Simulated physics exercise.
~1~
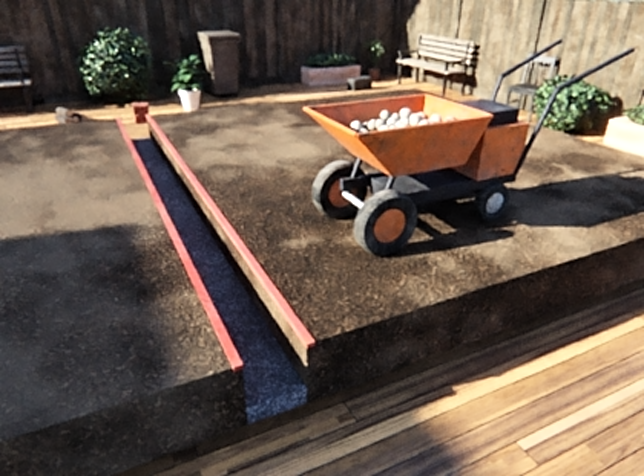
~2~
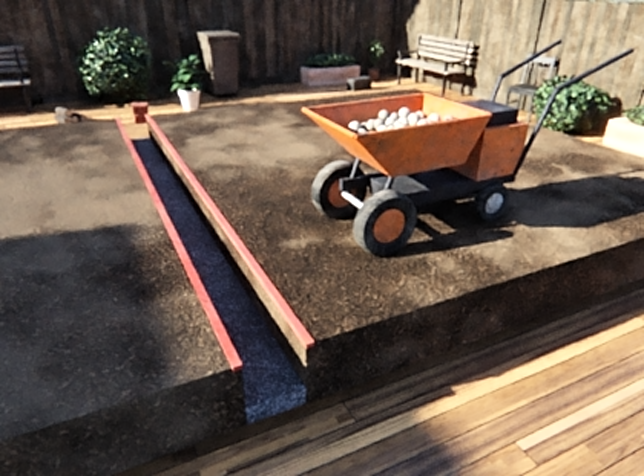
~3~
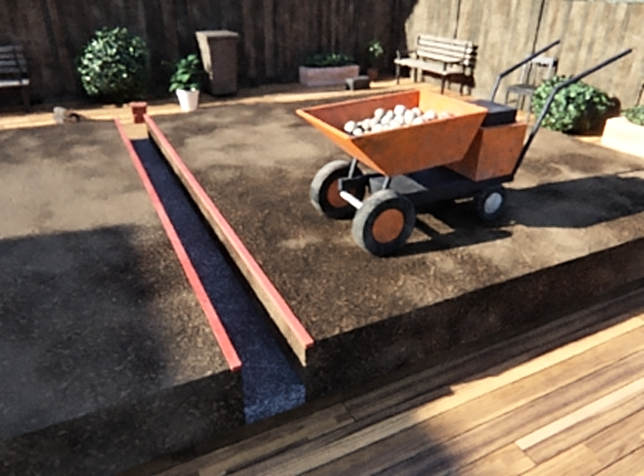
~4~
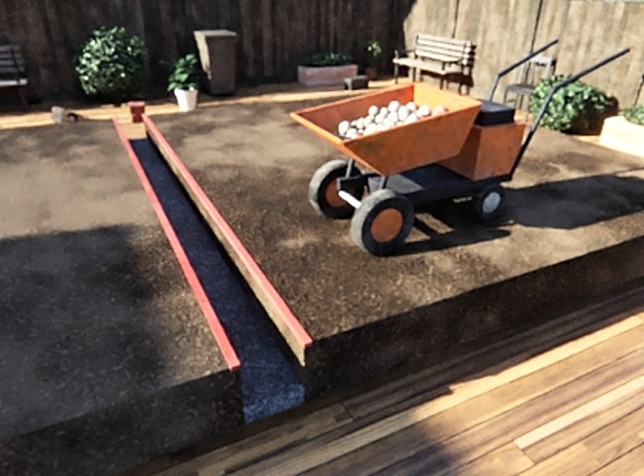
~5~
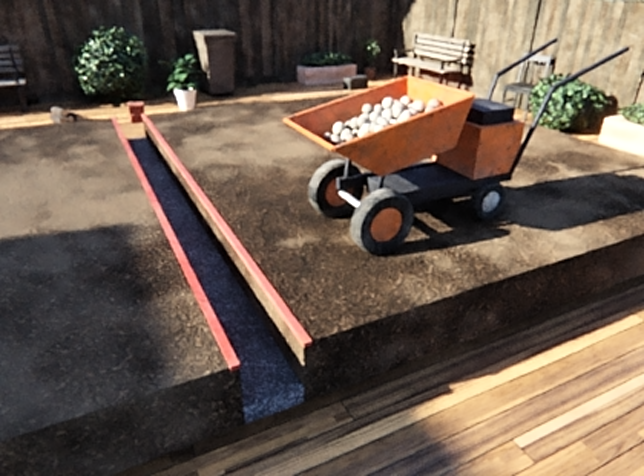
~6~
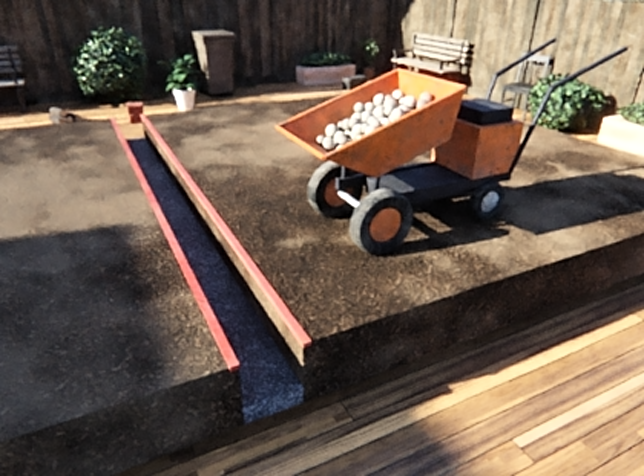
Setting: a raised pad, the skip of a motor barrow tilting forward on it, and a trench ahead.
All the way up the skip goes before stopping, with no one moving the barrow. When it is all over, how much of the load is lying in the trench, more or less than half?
The trench takes in the main portion of the load.
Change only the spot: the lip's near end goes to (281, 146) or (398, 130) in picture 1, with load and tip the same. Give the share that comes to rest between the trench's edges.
It works out to 10 per cent in the first case and 30 per cent in the second.
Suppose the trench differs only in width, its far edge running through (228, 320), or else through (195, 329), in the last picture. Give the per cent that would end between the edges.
Result, try 1: 70 in a hundred; try 2: 70 in a hundred.
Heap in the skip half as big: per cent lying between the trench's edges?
Near 70 per cent, give or take.
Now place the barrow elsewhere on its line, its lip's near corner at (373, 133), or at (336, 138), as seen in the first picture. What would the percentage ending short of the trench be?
You'd get 30 in a hundred the first time and 0 in a hundred the second.
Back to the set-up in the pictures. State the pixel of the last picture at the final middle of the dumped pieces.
Resting centre, last frame: Roughly (224, 289).
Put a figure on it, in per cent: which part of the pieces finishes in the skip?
Estimate: Some 10 %.
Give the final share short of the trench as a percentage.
I'd say around 15 per cent of the load.
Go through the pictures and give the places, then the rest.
The first picture shows lip of the skip at (357, 135), level; top of the load at (406, 131), river pebbles; first edge of the trench at (284, 305); far edge at (218, 324), the trench over half as wide as the skip, and about as deep as wide.
The second picture shows lip of the skip at (355, 136), level; top of the load at (405, 131).
The third picture shows lip of the skip at (350, 139), tipped barely; top of the load at (414, 130).
The fourth picture shows lip of the skip at (342, 143), tipped a little; top of the load at (409, 126).
The fifth picture shows lip of the skip at (334, 149), tipped a little; top of the load at (403, 123).
The sixth picture shows lip of the skip at (324, 158), tipped clearly; top of the load at (406, 110); first edge of the trench at (280, 305); far edge at (214, 324).
Soon, skip tipped steeply; all in the skip.
A while on, skip tipped right over; about half in the skip; about a quarter short of the trench; about a quarter in or heaped over the trench; a stray few falling.
Towards the end, skip tipped right over; a small part in the skip; about a quarter short of the trench; most in or heaped over the trench; a stray few beyond it.
Finally, skip tipped right over; a small part in the skip; about a quarter short of the trench; most in or heaped over the trench; a stray few beyond it.
